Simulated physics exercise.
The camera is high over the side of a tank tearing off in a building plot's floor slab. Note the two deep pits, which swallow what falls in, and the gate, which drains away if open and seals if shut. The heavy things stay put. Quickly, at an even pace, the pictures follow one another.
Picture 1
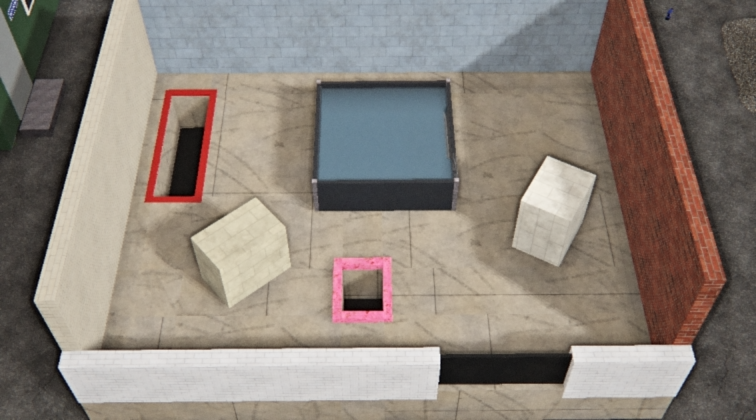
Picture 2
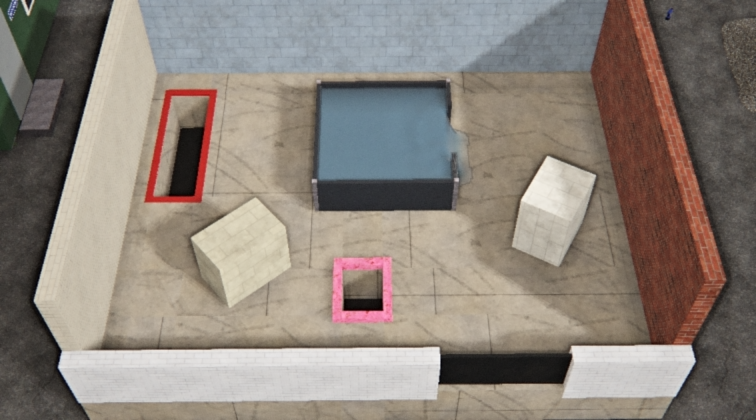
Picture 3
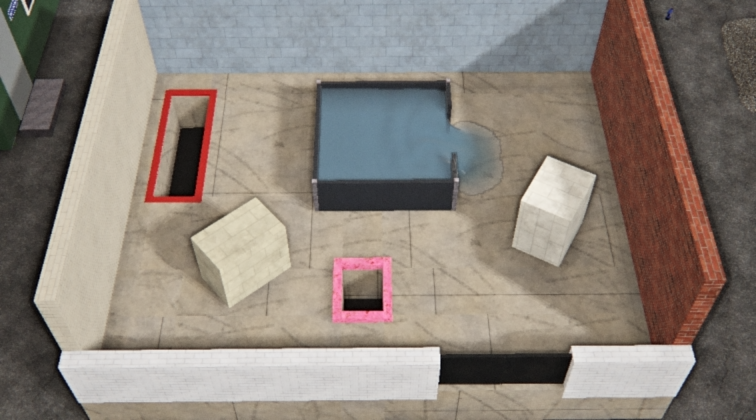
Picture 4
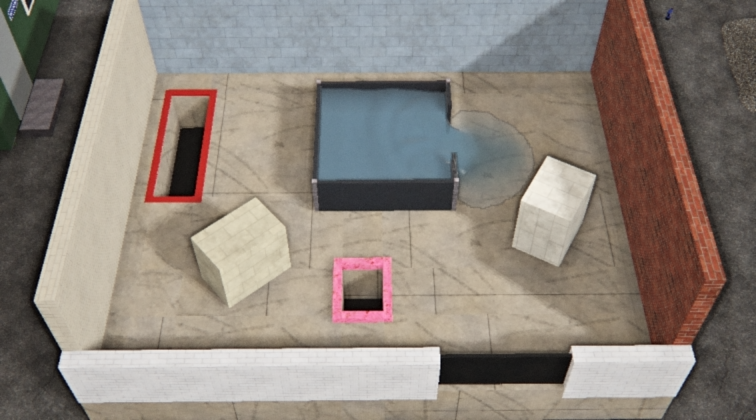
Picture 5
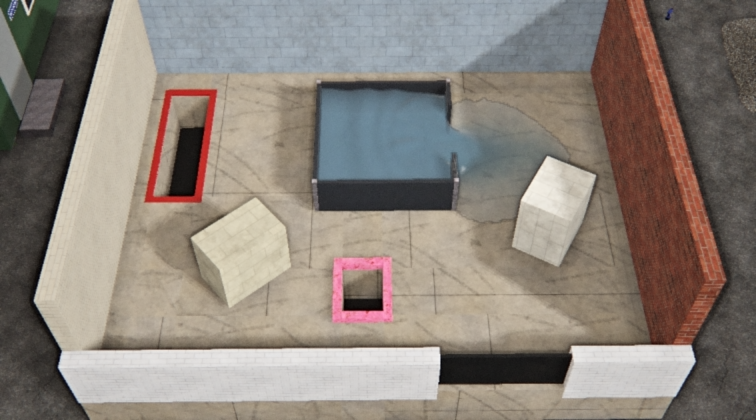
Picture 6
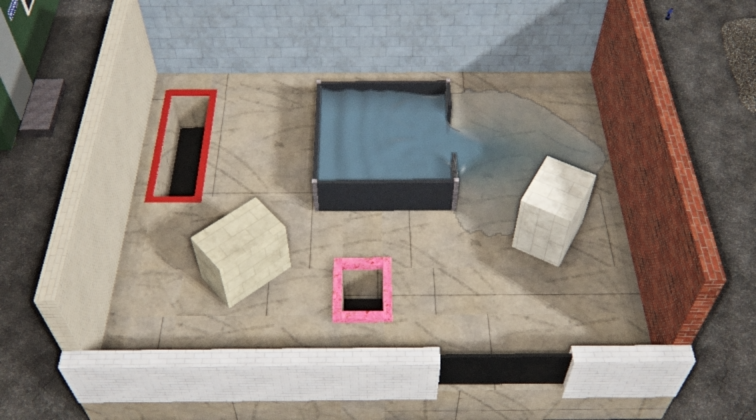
In this clip, a water-filled tank on a walled floor slab opens on its right side, and water pours through the gap, fanning out across the floor around the pale block toward the red brick wall.
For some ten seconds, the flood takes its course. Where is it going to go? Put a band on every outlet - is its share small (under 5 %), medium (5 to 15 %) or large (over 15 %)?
In the end, the gate has a small share, the pink pit has a small share, the red pit has a medium share.
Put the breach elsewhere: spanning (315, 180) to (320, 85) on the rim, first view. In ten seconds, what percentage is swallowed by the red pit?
In percent, red takes 70.
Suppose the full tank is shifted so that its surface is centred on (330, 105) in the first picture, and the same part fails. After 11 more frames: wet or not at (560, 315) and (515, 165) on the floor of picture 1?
Outcome, point 1 then point 2: Unwetted / inundated.
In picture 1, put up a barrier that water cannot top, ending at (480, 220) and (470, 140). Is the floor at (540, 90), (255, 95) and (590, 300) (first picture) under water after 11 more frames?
Taken in turn, the three points are soaked, unsoaked and unsoaked.
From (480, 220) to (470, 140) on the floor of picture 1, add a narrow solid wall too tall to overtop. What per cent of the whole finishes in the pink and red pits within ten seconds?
The pink pit gets 0 per cent, the red pit 0 per cent.
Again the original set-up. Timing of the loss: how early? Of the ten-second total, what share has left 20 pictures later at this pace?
That comes to 0 per cent, as I work it out.
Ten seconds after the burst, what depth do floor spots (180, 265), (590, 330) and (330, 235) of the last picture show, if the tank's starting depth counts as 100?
Around 2, 14 and 4 percent, in that order.
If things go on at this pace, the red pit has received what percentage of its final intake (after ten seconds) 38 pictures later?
Around 10 in a hundred.
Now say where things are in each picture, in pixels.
The first frame shows the water tank at (384, 133) is whole and still.
In the second frame, water pours out at (448, 150) and has run to (454, 133).
In the third frame, the front is at (487, 132), out from the gap at (448, 151).
In the fourth frame, the front is at (525, 148), out from the gap at (448, 151).
In the fifth frame, water pours out at (448, 150) and has run to a hidden place.
In the sixth frame, water pours out at (448, 150) and has run to (600, 156).
A moment on, water covers 20 % of the floor; the gate 0 %, the pink pit 0 %, the red pit 0 %.
Next, water covers 30 % of the floor; the gate 0 %, the pink pit 0 %, the red pit 0 %.
Then, water covers 40 % of the floor; the gate 0 %, the pink pit 0 %, the red pit 0 %.
Later, water covers 65 % of the floor; the gate 0 %, the pink pit 0 %, the red pit 1 %.
In the end, water covers 85 % of the floor; the gate 0 %, the pink pit 0 %, the red pit 10 %.
